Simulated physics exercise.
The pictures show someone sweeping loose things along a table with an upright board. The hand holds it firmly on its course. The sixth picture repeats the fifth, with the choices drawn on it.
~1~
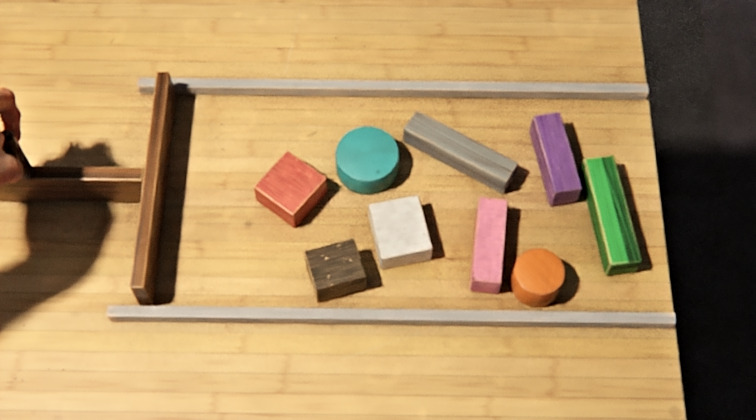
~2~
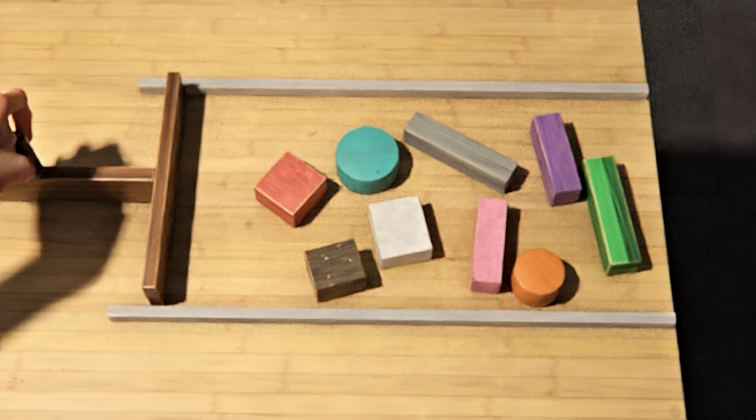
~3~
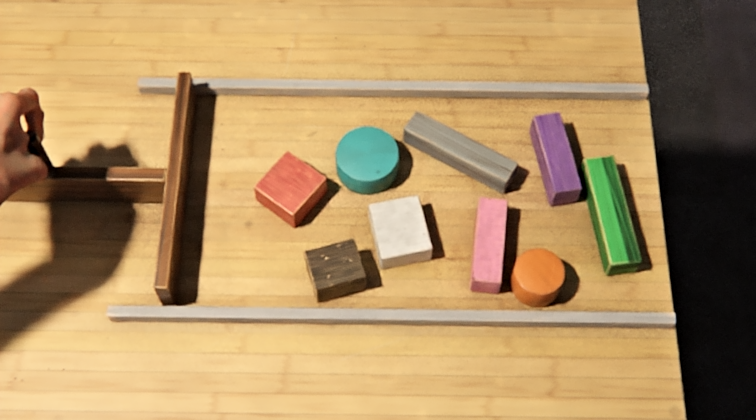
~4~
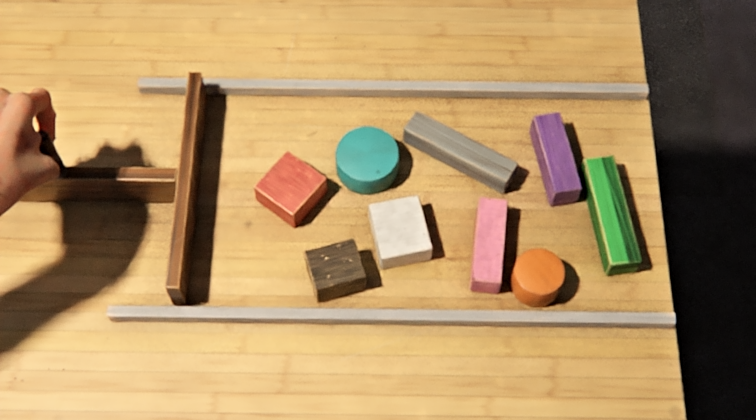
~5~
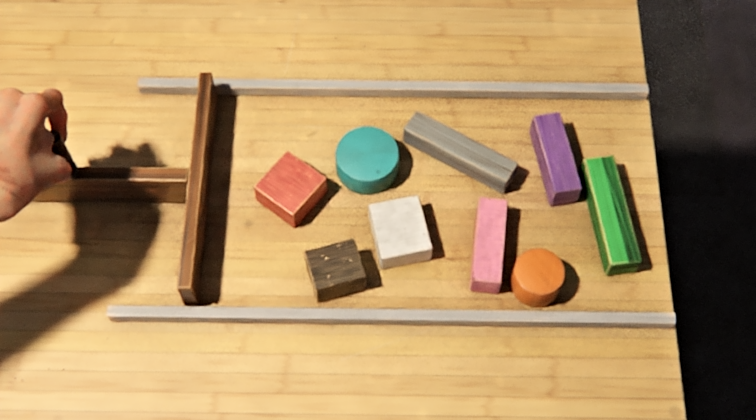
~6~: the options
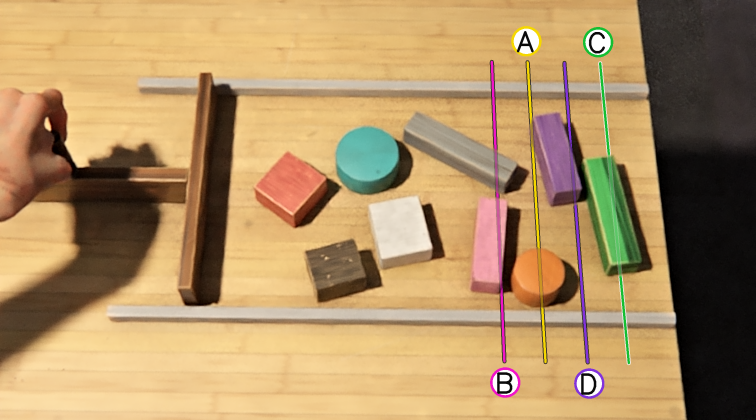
The footage shows a hand at the left sliding an upright wooden board steadily rightward between two pale rails, toward scattered coloured blocks, bars and round pieces on a table, which stay still while the gap narrows.
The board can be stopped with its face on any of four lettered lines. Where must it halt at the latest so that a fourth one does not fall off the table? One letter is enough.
Stop at A.
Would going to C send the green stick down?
Yes.
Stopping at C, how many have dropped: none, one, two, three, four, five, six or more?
By then, six or more.
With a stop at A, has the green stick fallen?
By then, yes.
On the marked copy, A at (536, 202); B at (498, 201); C at (613, 203); D at (575, 202).
Taking A. A third of the way, board (317, 176); black block (348, 272); white block (412, 239).
Two thirds of the way, board (439, 177); green stick (617, 213); orange tin (607, 282).
When it is over, board (536, 179); orange tin over the edge; green stick over the edge; two fallen.
As for the rest, B is within the limit but short; C drops six; D drops four.
